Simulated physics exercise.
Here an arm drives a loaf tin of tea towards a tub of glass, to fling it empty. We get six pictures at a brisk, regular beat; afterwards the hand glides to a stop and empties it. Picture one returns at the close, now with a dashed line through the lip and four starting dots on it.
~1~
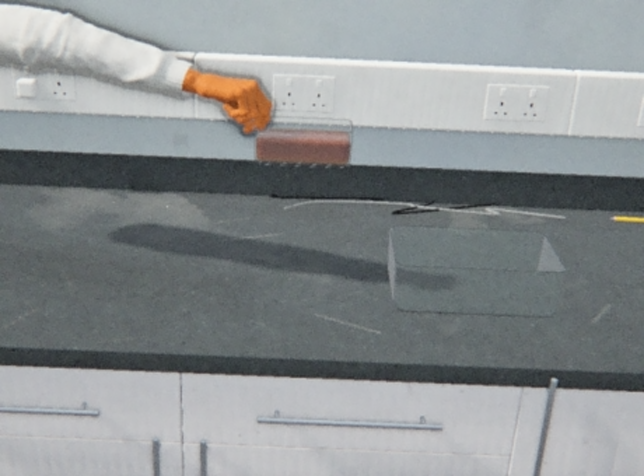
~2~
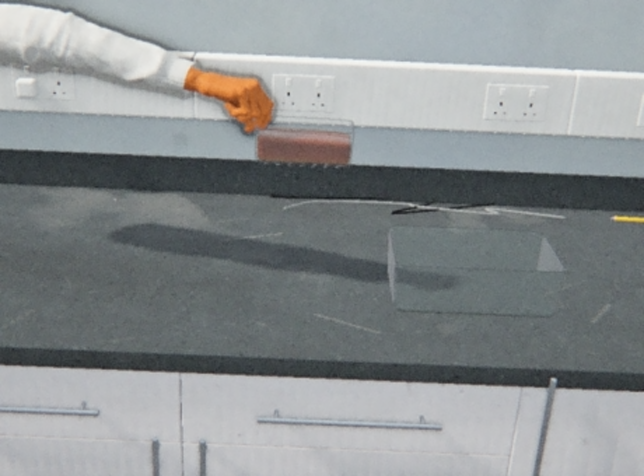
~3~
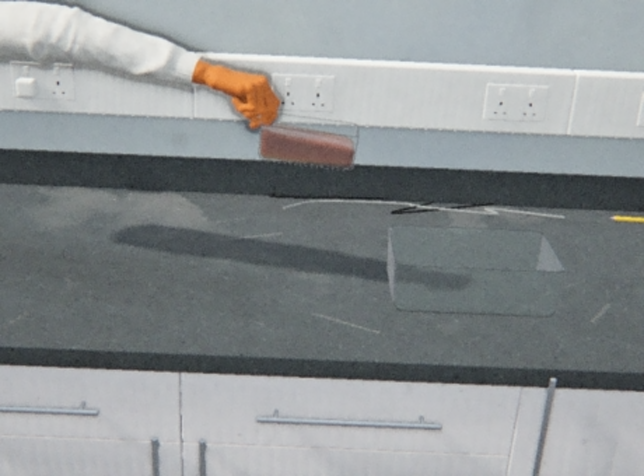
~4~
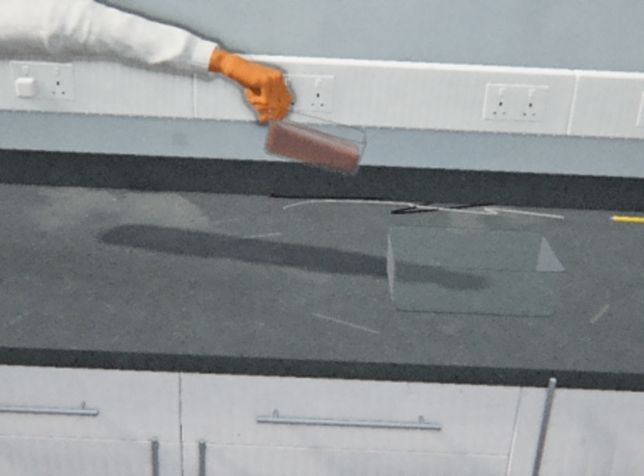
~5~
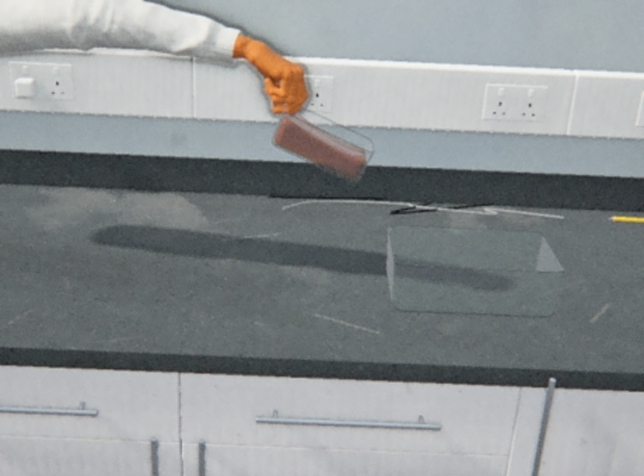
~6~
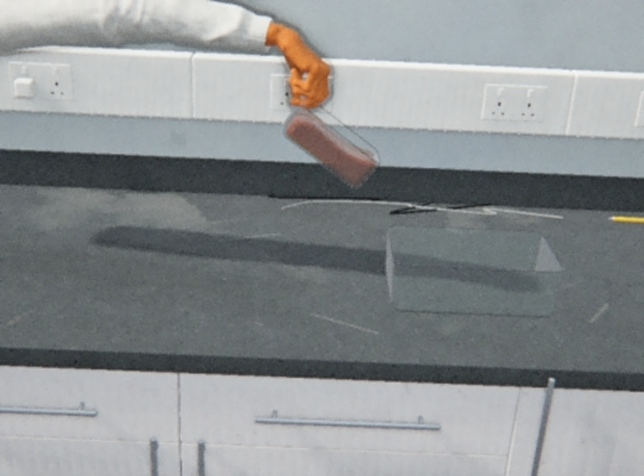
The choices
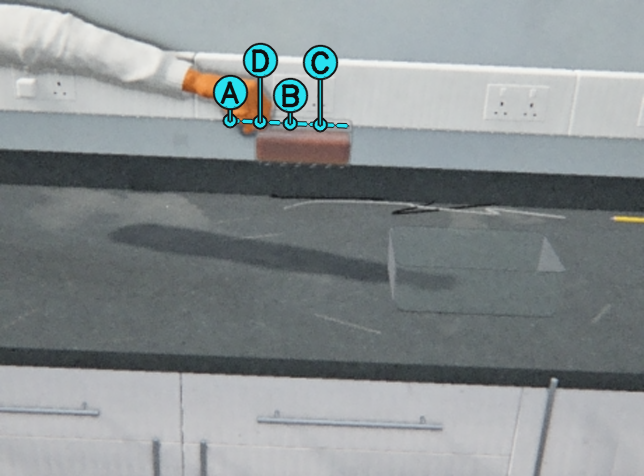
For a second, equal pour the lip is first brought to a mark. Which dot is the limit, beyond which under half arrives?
It is B.
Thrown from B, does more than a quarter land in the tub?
Yes, clearly.
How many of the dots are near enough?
Two of them.
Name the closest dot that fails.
It is D.
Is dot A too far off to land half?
Yes.
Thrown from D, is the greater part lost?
Yes.
On the marked copy, A at (230, 120); B at (290, 123); C at (320, 124); D at (260, 122).
With A, about 0 % lands in the tub, 98 % falls short.
With B, about 74 % lands in the tub, 21 % falls short and 5 % goes beside or beyond.
With C, about 84 % lands in the tub, 10 % falls short and 6 % goes beside or beyond.
With D, about 7 % lands in the tub, 86 % falls short and 7 % goes beside or beyond.
